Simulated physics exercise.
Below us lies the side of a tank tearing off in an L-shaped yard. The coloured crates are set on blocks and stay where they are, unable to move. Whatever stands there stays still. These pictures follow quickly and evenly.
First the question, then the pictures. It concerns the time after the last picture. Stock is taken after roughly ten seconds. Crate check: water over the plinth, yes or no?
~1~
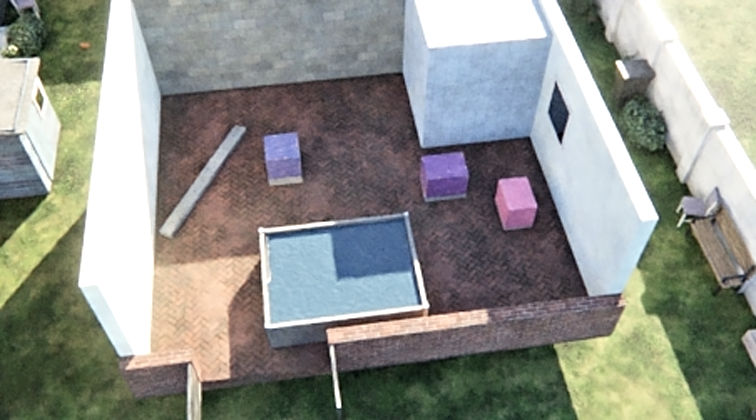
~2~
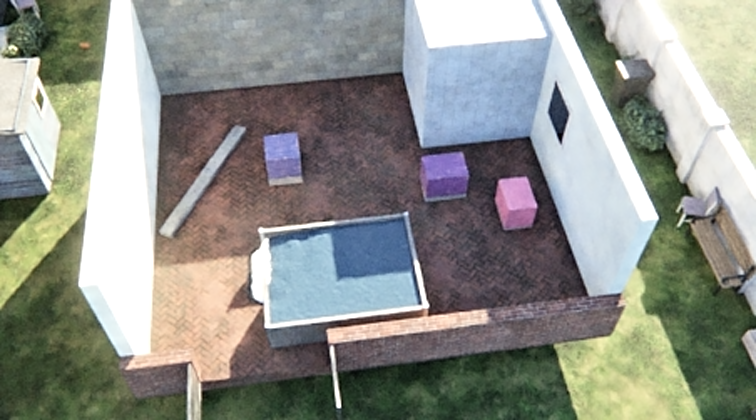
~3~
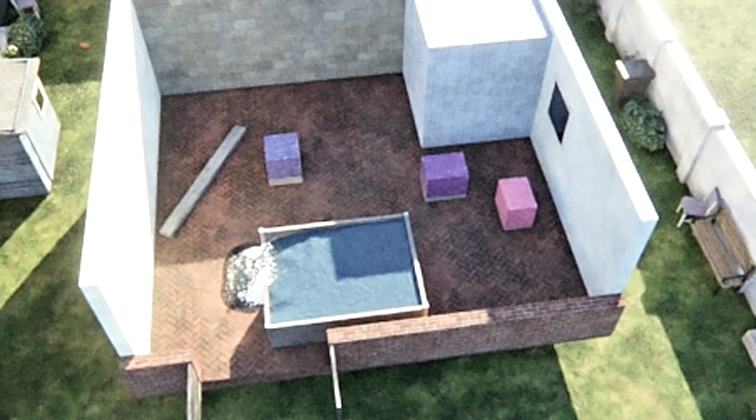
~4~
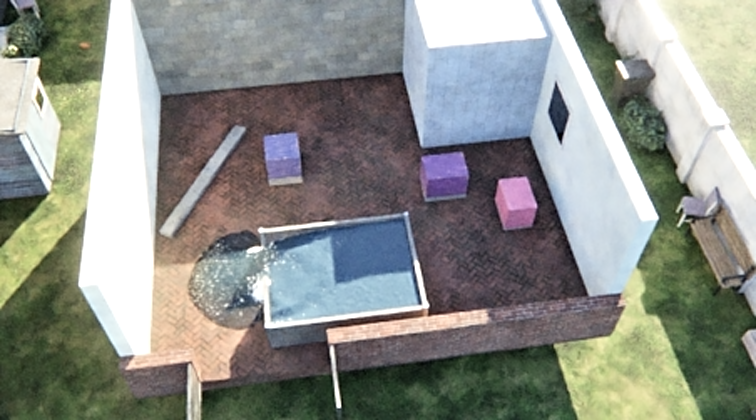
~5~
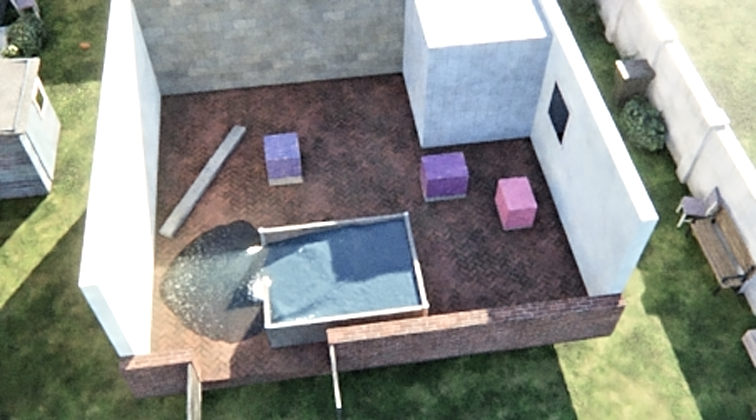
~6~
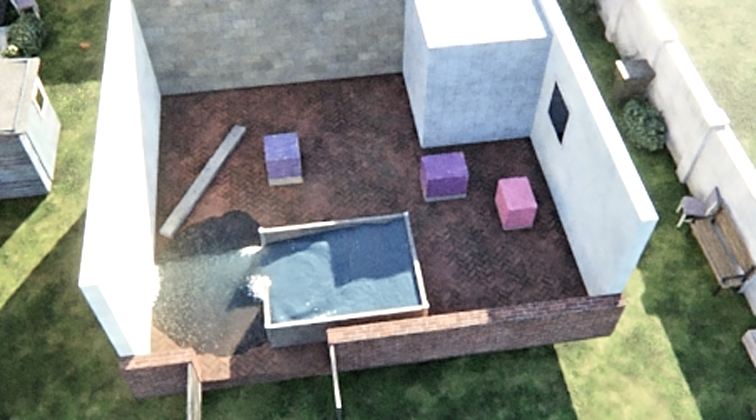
Blue crate no, pink crate no, purple crate no.
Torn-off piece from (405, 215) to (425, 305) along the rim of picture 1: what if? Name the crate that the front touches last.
Last comes the blue crate.
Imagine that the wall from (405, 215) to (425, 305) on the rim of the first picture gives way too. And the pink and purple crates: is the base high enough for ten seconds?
One by one: The pink one is soaked; the purple one ends up wet.
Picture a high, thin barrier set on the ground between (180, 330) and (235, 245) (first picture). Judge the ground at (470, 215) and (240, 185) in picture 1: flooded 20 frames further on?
As listed: Free of water, covered.
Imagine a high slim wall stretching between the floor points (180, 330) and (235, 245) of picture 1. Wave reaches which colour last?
I say the crate marked pink.
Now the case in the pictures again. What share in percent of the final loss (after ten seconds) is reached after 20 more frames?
My reading is near 10 per cent.
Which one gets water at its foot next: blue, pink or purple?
It's the blue one.
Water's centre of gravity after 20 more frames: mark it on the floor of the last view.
Centre: Close to (272, 267).
A moment on, water covers 15 % of the floor; the blue crate not reached, the pink crate not reached, the purple crate not reached.
Next, water covers 25 % of the floor; the blue crate not reached, the pink crate not reached, the purple crate not reached.
Then, water covers 35 % of the floor; the blue crate water round its plinth, the pink crate not reached, the purple crate not reached.
Later, water covers 55 % of the floor; the blue crate water round its plinth, the pink crate not reached, the purple crate not reached.
In the end, water covers 75 % of the floor; the blue crate stayed above the water, the pink crate stayed above the water, the purple crate stayed above the water.
